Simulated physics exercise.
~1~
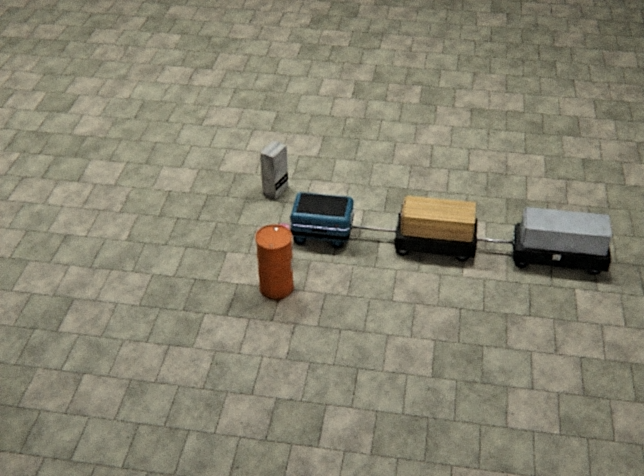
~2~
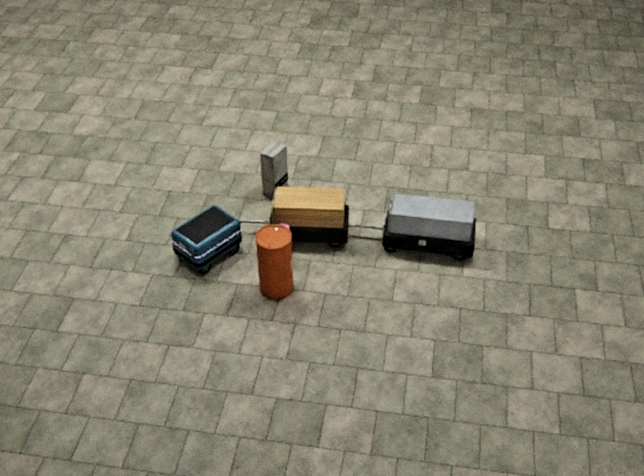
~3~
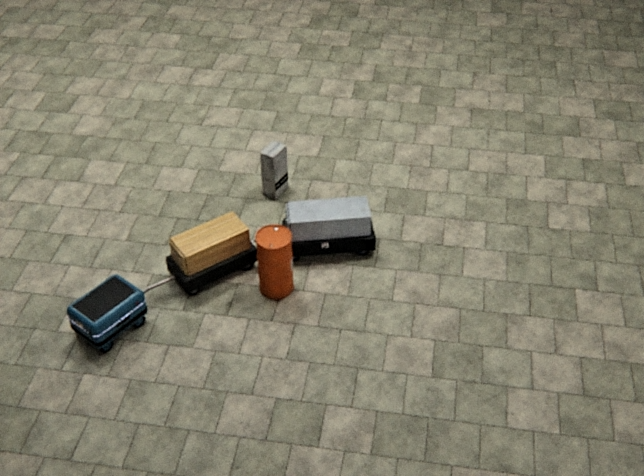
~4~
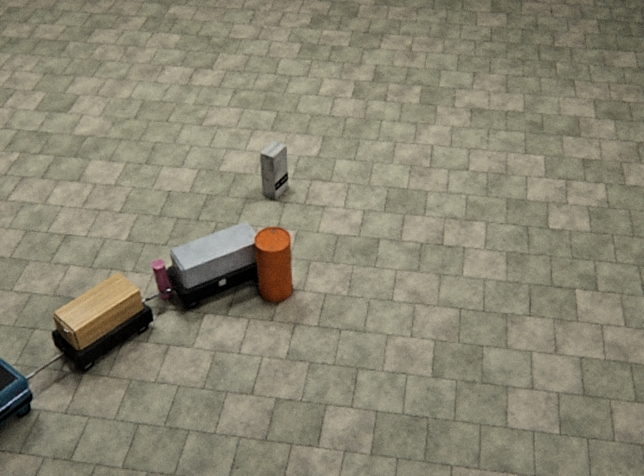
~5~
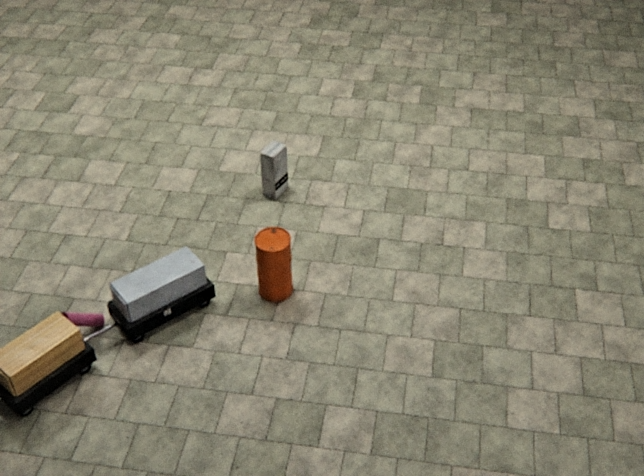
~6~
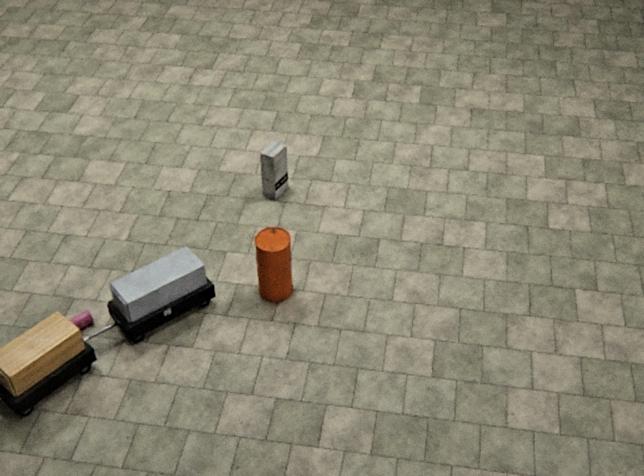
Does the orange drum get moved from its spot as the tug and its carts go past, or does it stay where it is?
The orange drum stays where it is, still upright on the floor after the tug and both carts have gone past it.
